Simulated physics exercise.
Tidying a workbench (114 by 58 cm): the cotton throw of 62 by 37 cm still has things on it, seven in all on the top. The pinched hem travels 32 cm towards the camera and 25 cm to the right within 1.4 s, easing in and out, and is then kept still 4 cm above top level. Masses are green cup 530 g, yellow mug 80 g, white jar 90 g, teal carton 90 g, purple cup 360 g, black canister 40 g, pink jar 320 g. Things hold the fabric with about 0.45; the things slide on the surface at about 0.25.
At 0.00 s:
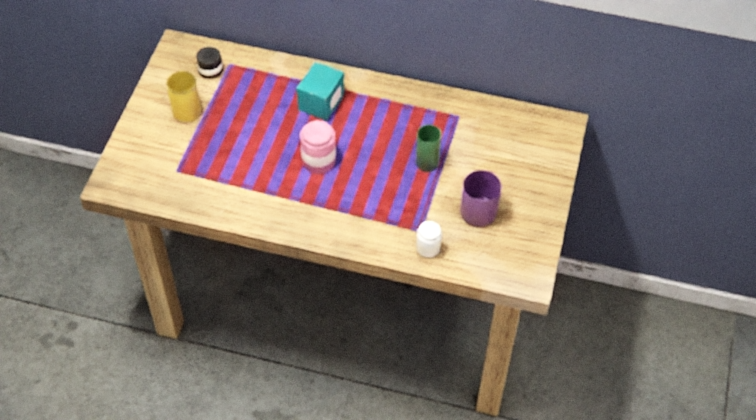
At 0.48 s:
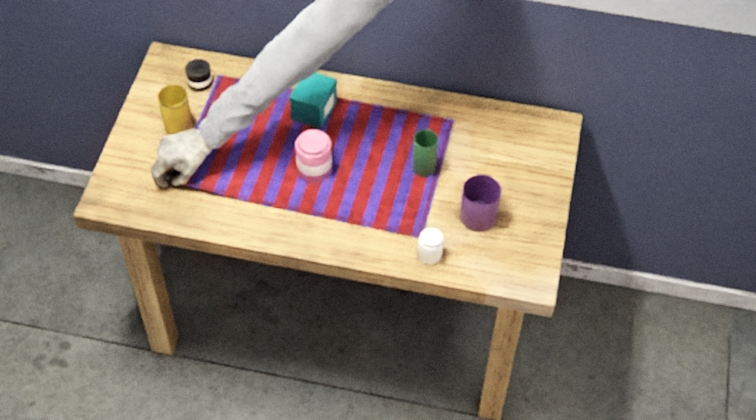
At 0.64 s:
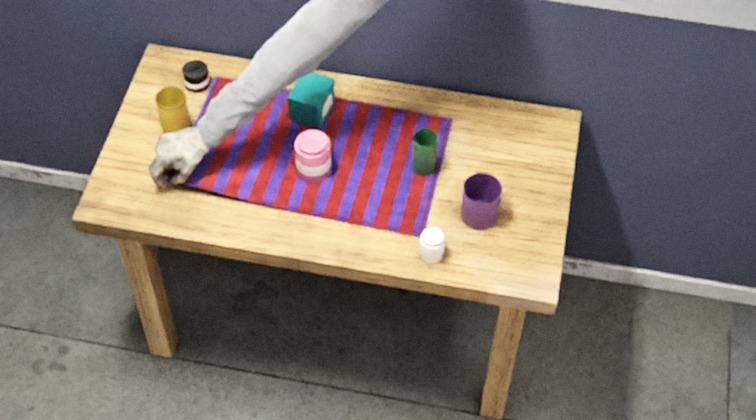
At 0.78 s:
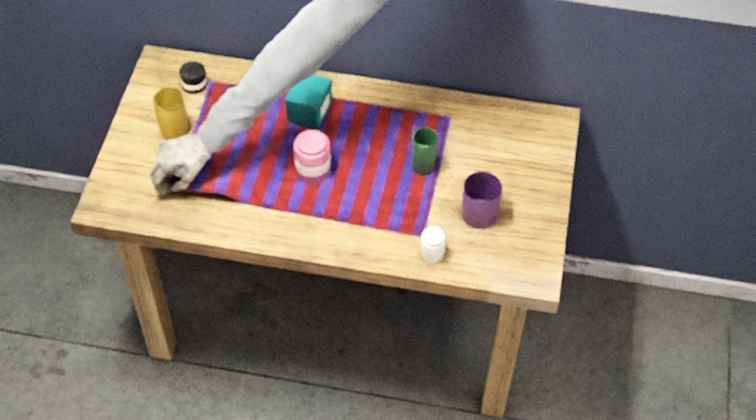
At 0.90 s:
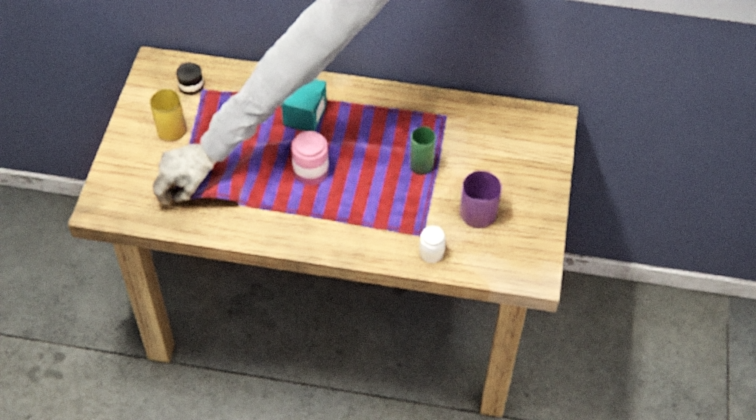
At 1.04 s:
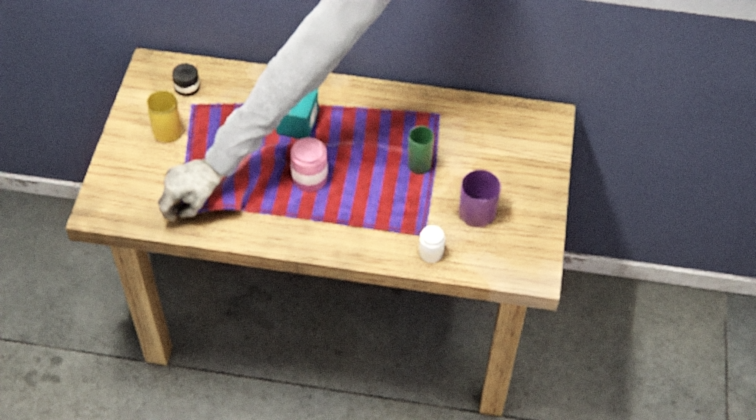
On a wooden workbench, a gloved hand reaching in and pinching a striped cloth's corner, dragging it slightly towards the camera.
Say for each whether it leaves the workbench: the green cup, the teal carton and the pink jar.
Result: Green cup remains up there, teal carton stays on, pink jar stays on.
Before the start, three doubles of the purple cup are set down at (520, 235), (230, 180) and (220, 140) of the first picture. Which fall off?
In that order: Stays up, goes over, goes over.
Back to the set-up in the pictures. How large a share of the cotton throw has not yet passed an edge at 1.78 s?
About 85 per cent.
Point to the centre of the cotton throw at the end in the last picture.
Around (316, 201).
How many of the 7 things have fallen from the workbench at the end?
0 of them.
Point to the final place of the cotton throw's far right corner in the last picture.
Near (395, 114).
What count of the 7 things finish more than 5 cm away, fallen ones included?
I count 2.
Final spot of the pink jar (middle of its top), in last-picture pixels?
Near (341, 209).
After 1.3 s, 100 % of the cotton throw is still over the top; teal carton 9 cm off its start, pink jar 6 cm off its start.
After 1.5 s, 90 % of the cotton throw is still over the top; teal carton 16 cm off its start, pink jar 13 cm off its start.
After 1.8 s, 85 % of the cotton throw is still over the top; teal carton 22 cm off its start at (278, 157), pink jar 18 cm off its start at (336, 199), green cup 1 cm off its start at (417, 135).
After 2.0 s, 80 % of the cotton throw is still over the top; teal carton 24 cm off its start, pink jar 21 cm off its start, green cup 2 cm off its start.
After 3.6 s, 80 % of the cotton throw is still over the top; teal carton 24 cm off its start at (278, 165), pink jar 21 cm off its start at (341, 209), green cup 2 cm off its start at (413, 138).
